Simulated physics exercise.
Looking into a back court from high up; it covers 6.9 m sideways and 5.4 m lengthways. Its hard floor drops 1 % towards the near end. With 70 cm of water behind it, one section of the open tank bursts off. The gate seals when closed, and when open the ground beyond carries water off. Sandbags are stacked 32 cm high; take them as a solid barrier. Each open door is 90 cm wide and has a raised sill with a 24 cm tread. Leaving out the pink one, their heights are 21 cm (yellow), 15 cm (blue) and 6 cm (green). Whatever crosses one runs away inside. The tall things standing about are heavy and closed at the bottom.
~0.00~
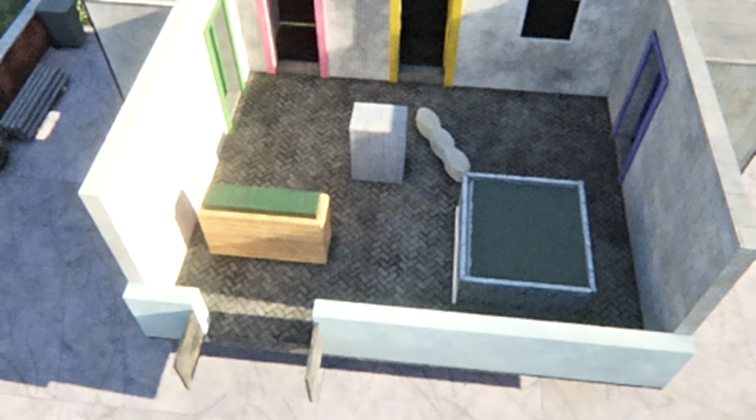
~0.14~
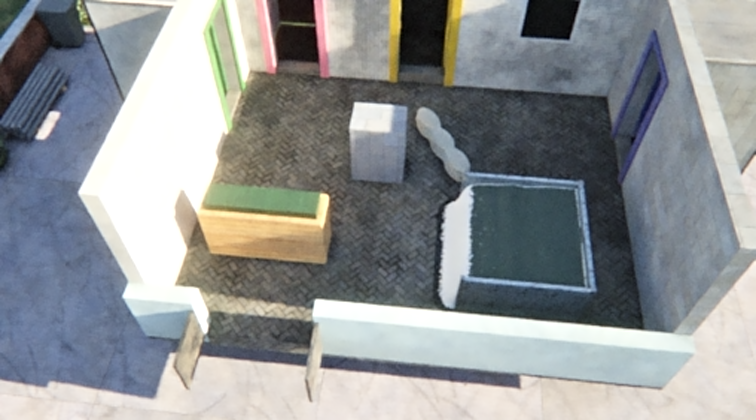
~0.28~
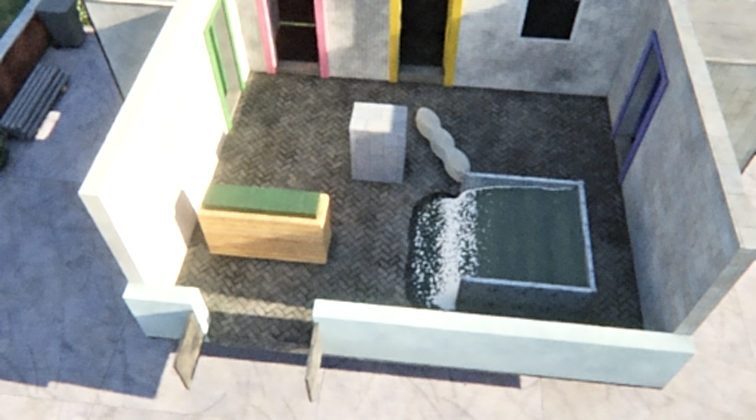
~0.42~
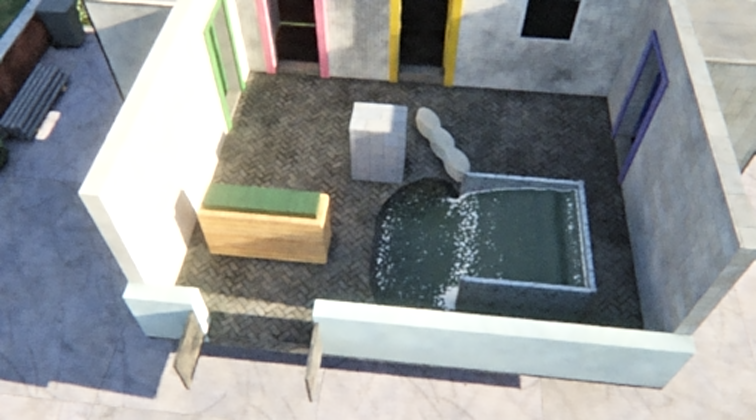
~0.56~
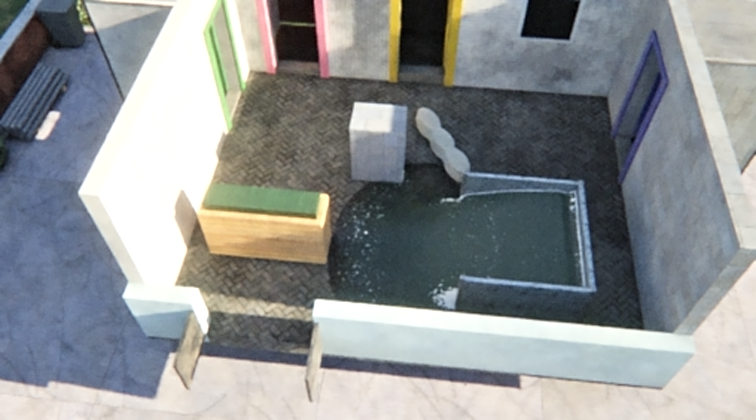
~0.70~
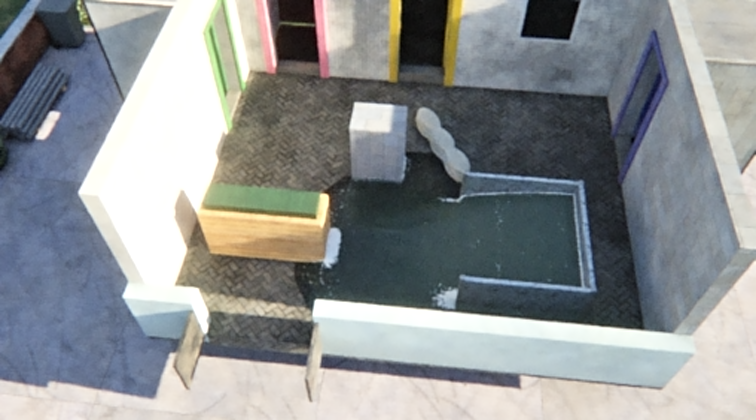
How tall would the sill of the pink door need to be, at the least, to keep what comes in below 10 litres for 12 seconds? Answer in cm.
At least 12 cm or so.
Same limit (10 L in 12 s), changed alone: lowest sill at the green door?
About 10.0 cm at green.
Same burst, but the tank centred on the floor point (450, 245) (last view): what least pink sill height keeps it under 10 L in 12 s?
Then roughly 18 cm.
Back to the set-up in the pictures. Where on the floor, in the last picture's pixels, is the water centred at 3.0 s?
Around (332, 225).
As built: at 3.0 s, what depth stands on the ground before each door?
In cm: Pink 8, yellow 2, blue 0, green 11.
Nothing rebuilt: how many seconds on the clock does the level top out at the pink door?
Near 4.0 s.
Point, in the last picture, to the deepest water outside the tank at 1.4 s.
Near (339, 247).
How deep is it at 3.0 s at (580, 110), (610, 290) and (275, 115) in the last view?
Roughly 0, 0 and 6 cm, in turn.
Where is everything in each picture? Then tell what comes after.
The first picture shows the open tank at (524, 231) is whole and still, 70 cm deep; the pink door at (293, 31) is dry.
In the second picture, the front is at (440, 301), 0.3 m from the gap at (463, 243); 0.5 m2 of floor is wet, 70 cm left at the back.
In the third picture, the gap is at (462, 245), the front 0.7 m out at (412, 294); the back of the open tank holds 70 cm.
In the fourth picture, the gap is at (462, 246), the front 1.3 m out at (376, 263); the back of the open tank holds 64 cm.
In the fifth picture, the front is at (335, 270), 1.9 m from the gap at (462, 247); 4.9 m2 of floor is wet, 59 cm left at the back.
In the sixth picture, the gap is at (462, 247), the front 2.4 m out at a hidden place; the back of the open tank holds 57 cm; the pink door at (293, 31), 5.0 m from the gap, is still 2.9 m from the nearest water.
After 1.4 s water covers 40 % of the floor, deepest (40 cm) near (339, 247); it has not reached the pink door.
After 3.0 s water covers 50 % of the floor, deepest (32 cm) near (199, 216); 8 cm at the pink door, 0 litres in over its 11 cm sill.
After 12.0 s water covers 90 % of the floor, deepest (10 cm) near (638, 305); 1 cm at the pink door, 14 litres in over its 11 cm sill.
At the pink door as built, the water arrived by 2.8 s and peaked near 15 cm at 4.0 s.
With a sill of 10 cm, 21 litres would have come in within the 12 s; with 13.5 cm, 5 litres. So under 10 litres takes about 12 cm.
